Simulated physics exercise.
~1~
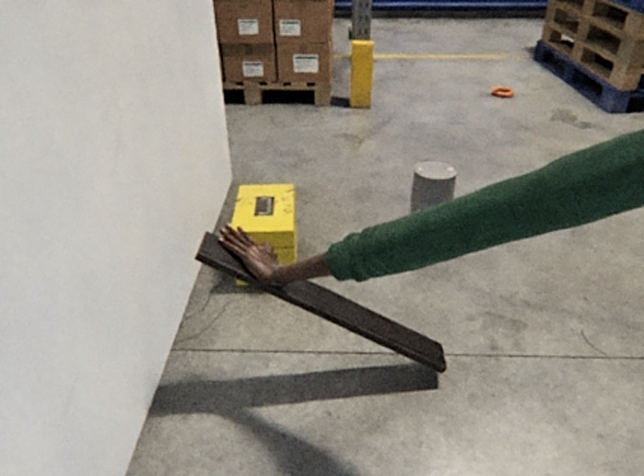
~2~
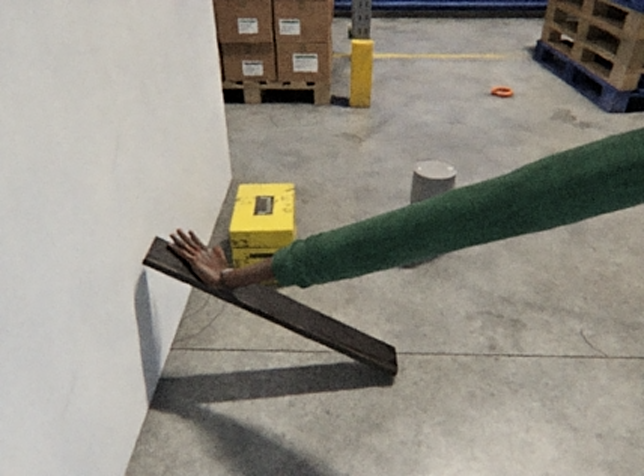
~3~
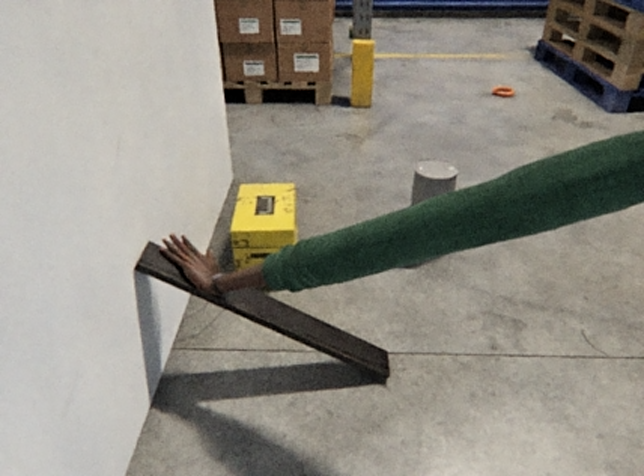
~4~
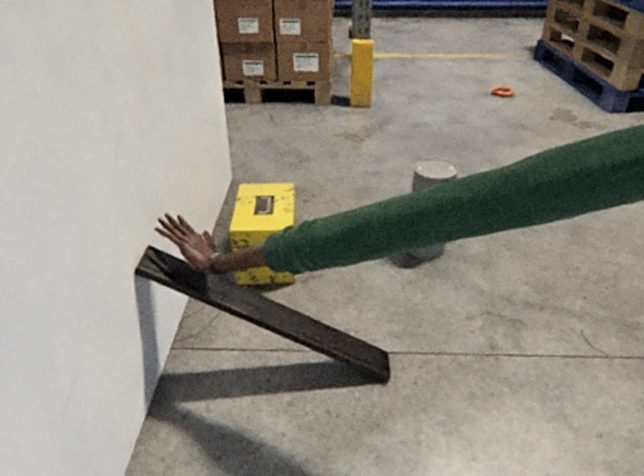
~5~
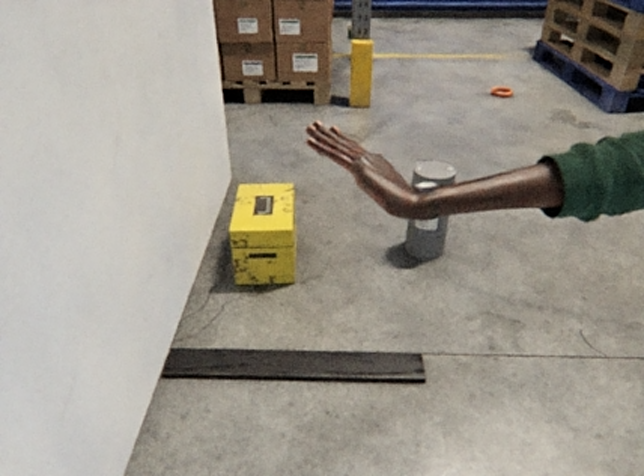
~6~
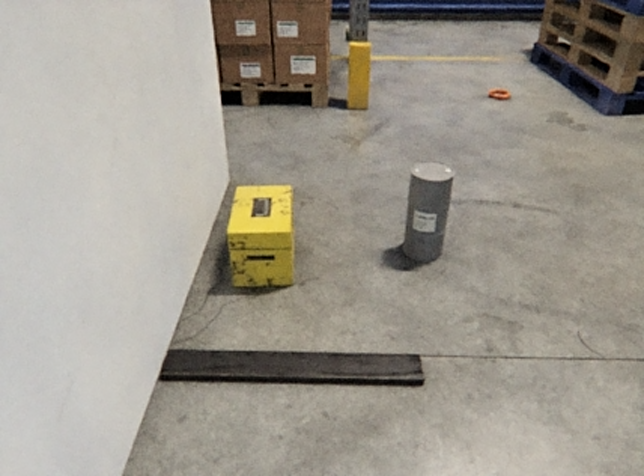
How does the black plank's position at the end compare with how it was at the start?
At the start the black plank was leaning at a slant under the hand, and at the end it was lying on its side on the floor.
